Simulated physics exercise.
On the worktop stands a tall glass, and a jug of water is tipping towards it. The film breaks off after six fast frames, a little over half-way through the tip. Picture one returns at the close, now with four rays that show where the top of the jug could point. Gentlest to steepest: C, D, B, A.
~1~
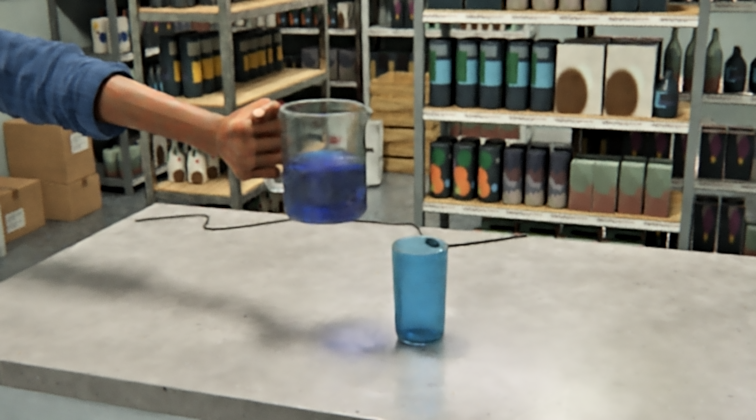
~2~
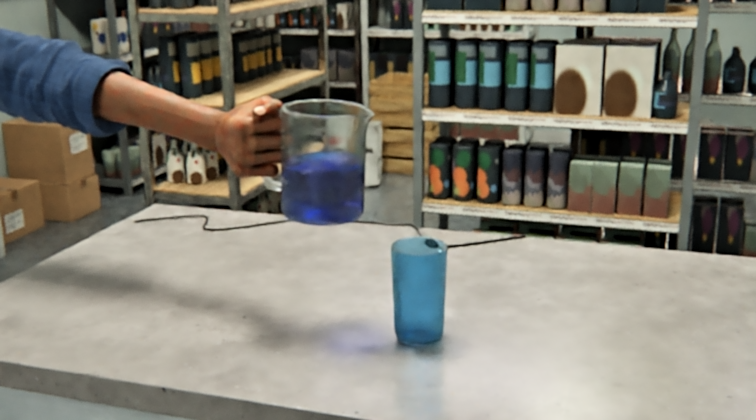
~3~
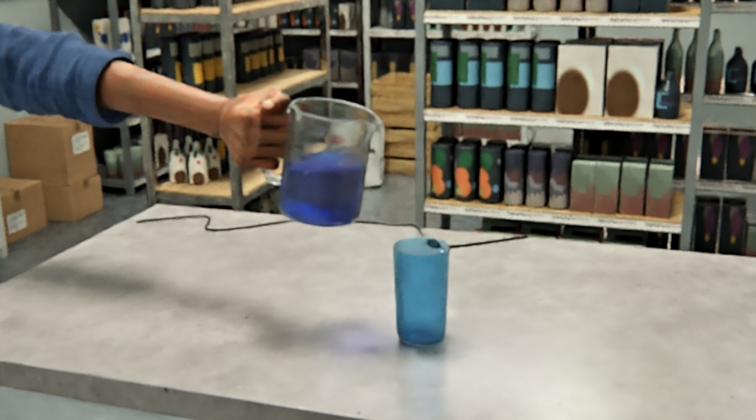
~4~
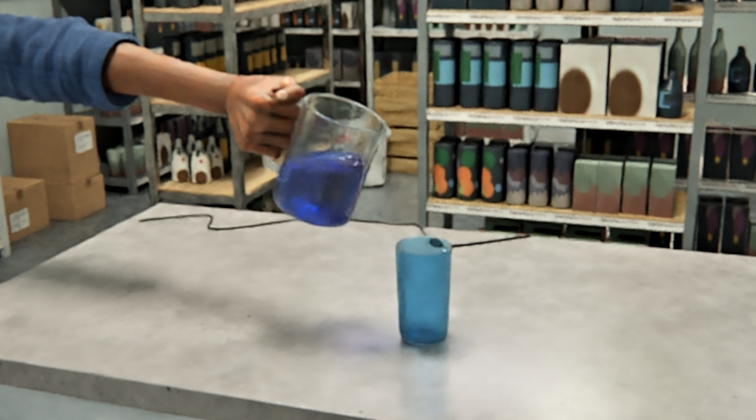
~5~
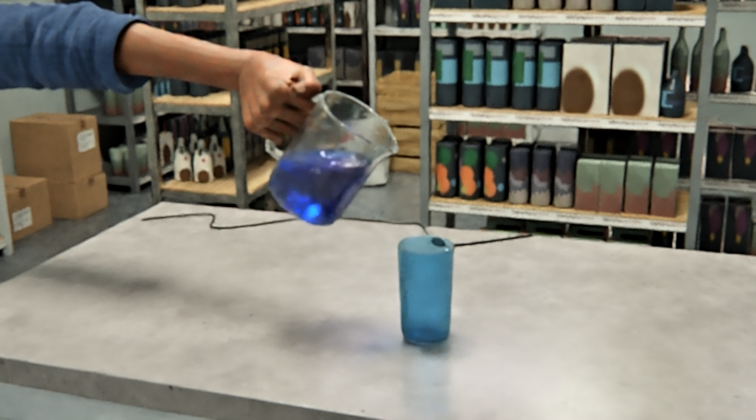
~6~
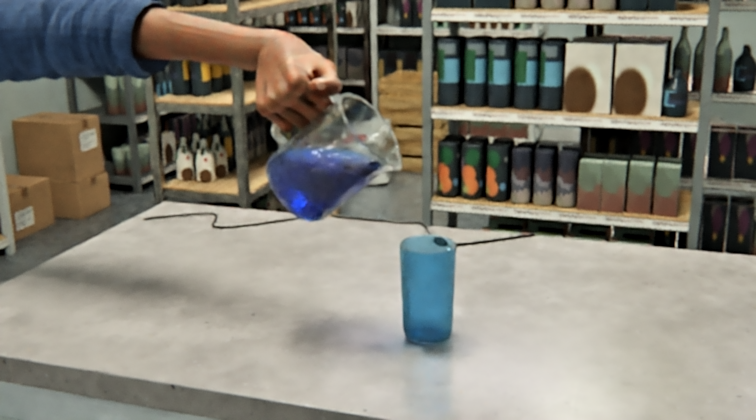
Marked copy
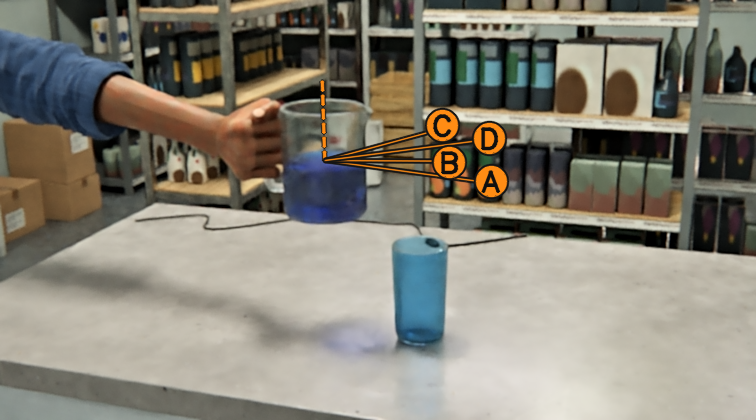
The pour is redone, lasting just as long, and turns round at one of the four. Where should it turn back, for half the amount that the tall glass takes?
C works best here.
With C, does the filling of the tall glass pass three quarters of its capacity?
No.
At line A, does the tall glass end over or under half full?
Over half.
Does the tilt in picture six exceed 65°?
No.
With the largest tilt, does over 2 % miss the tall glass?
Yes.
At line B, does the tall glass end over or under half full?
Over.
On the marked copy, A at (474, 180); B at (431, 161); C at (426, 132); D at (472, 141).
With A, the tall glass is filled to the brim; 14 % of the water is spilt.
With B, the tall glass ends with about 87 % of what it can hold; 7 % of the water is spilt.
With C, the tall glass ends with about 49 % of what it can hold.
With D, the tall glass ends with about 71 % of what it can hold.
